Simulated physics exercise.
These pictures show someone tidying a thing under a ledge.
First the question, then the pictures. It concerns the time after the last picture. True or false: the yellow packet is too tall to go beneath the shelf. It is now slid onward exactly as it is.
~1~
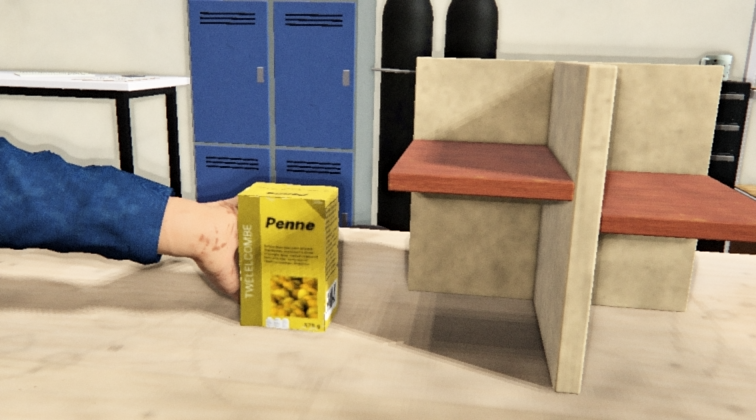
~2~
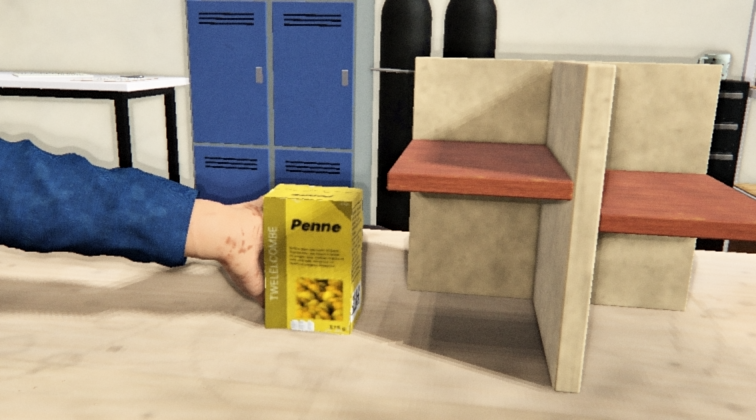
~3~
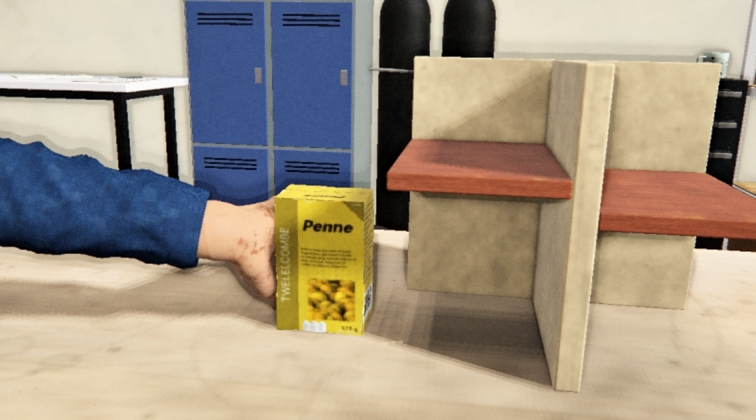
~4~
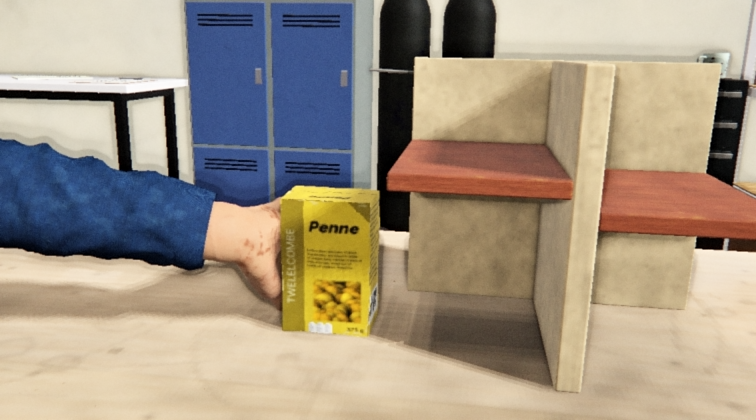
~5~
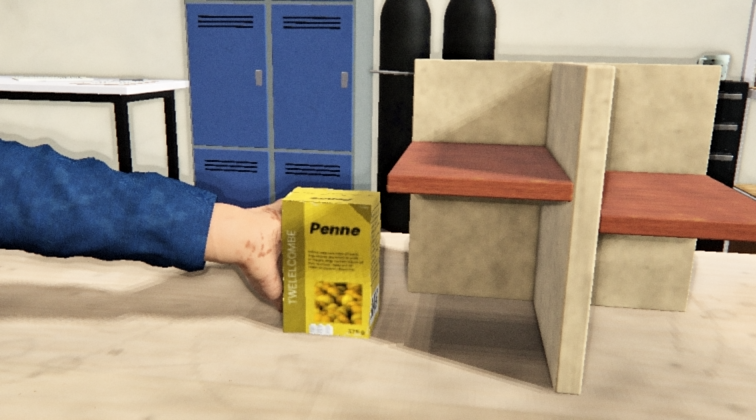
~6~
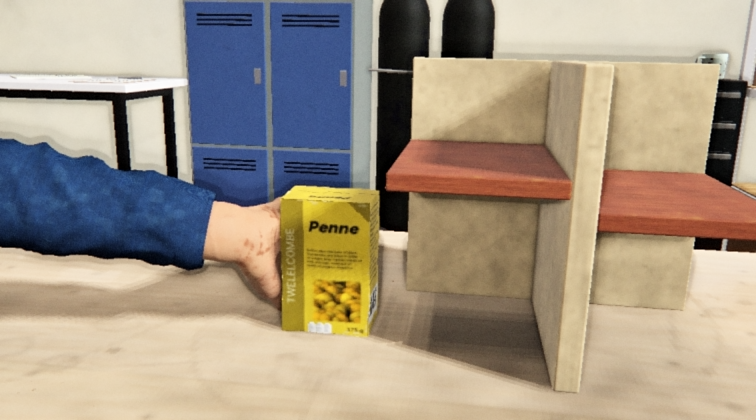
False.
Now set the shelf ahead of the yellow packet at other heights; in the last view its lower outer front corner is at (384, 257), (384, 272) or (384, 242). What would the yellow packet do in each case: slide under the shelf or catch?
The yellow packet: Hits the shelf; hits the shelf; hits the shelf.
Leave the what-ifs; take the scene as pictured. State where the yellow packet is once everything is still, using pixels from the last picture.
It ends up close to (447, 268).
Then, 0.32 s after the last picture, yellow packet sliding up to the opening near (365, 262).
Then, 0.52 s after the last picture, yellow packet part of the way in near (411, 265).
At rest, the yellow packet slides in, near (447, 267).
